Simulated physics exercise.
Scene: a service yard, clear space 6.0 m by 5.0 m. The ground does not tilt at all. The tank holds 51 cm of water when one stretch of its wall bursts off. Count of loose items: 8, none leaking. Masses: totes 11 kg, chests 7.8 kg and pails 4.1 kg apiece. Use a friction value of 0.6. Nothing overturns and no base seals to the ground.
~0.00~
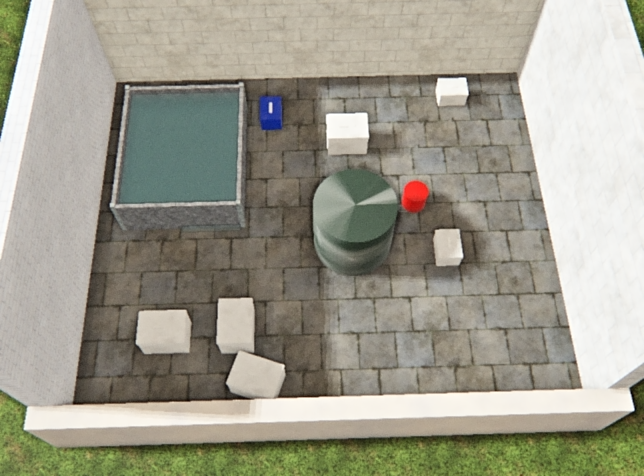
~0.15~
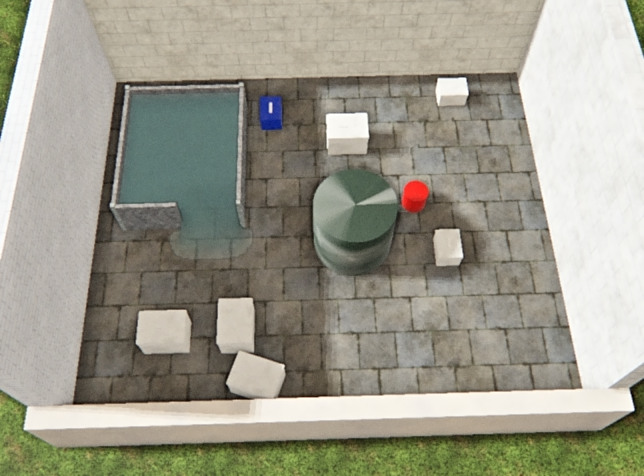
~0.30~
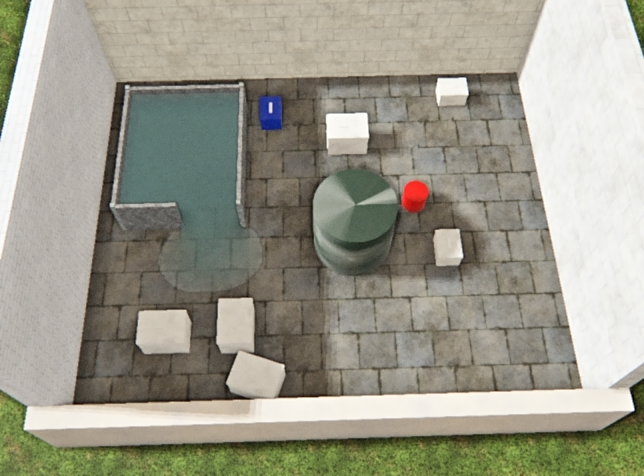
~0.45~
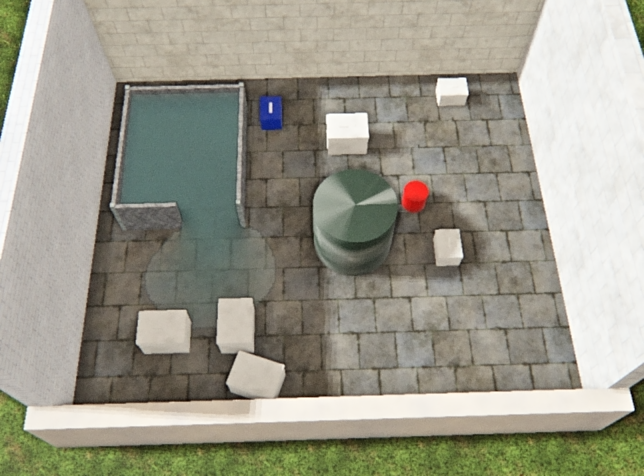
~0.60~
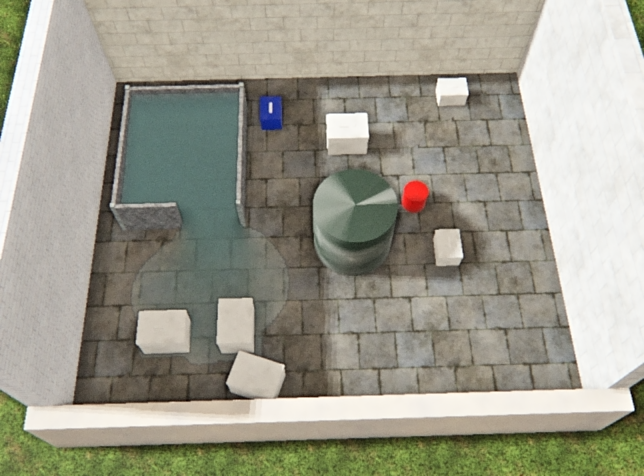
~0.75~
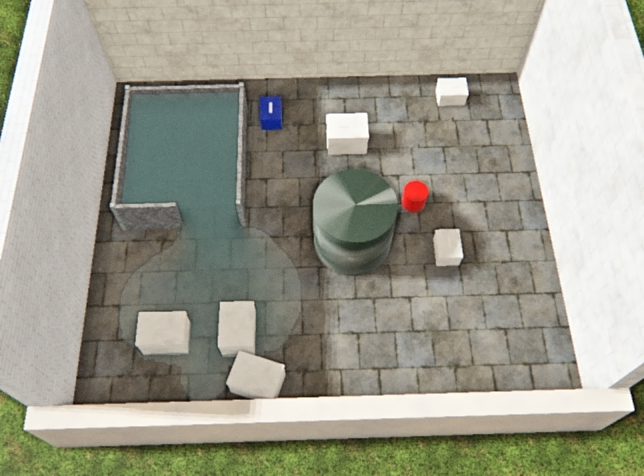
Water spreading from a gap in a stone tank's front wall across a paved yard, reaching white blocks that stay in place.
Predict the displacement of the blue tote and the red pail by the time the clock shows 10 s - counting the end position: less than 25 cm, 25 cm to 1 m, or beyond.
The blue tote will be roughly where it started, the red pail will be roughly where it started.
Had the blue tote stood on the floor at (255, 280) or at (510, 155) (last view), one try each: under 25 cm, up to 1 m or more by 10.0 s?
Outcomes in order: It is taken a long way; it sits still.
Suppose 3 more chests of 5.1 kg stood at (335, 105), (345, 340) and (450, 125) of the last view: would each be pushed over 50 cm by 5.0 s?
Order as asked - not as far, farther, not as far.
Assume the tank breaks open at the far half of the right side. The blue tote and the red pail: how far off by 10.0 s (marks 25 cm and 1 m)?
Blue tote: Displaced far; red pail: Displaced far.
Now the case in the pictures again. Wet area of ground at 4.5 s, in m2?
18 m2.
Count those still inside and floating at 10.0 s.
It comes to 4 of them.
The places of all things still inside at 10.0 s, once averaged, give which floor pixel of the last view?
Close to pixel (393, 188).
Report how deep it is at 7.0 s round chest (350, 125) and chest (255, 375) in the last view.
First about 0 cm, second about 11 cm.
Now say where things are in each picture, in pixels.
The blue tote at (271, 108), on the bottom; the red pail at (416, 191) rests on the ground; water covers 2.7 m2; 0 of 8 have shifted, in the first picture.
The blue tote at (271, 108) rests on the ground; the red pail at (416, 191) rests on the ground; 3.1 m2 under water; 0 of 8 have shifted, in the second picture.
The blue tote at (271, 108) rests on the ground; the red pail at (416, 191) rests on the ground; 3.7 m2 under water; 0 of 8 have shifted, in the third picture.
The blue tote at (271, 108) rests on the ground; the red pail at (416, 191) rests on the ground; water covers 4.4 m2; 0 of 8 have shifted, in the fourth picture.
The blue tote at (271, 108), on the bottom; the red pail at (416, 191) rests on the ground; water covers 5.2 m2; 0 of 8 have shifted, in the fifth picture.
The blue tote at (271, 108), on the bottom; the red pail at (416, 191) rests on the ground; 6.1 m2 under water; 0 of 8 have shifted, in the sixth picture.
After 2.0 s the blue tote is near (271, 108), 0.0 m from its start, aground; the red pail is near (416, 191), 0.0 m from its start, aground; 3 afloat.
After 4.5 s the blue tote is near (271, 108), 0.0 m from its start, aground; the red pail is near (416, 191), 0.0 m from its start, aground; 3 afloat.
After 7.0 s the blue tote is near (271, 108), 0.0 m from its start, aground; the red pail is near (416, 191), 0.0 m from its start, aground; 3 afloat.
After 10.0 s the blue tote is near (271, 108), 0.0 m from its start, aground; the red pail is near (416, 191), 0.0 m from its start, aground; 4 afloat.
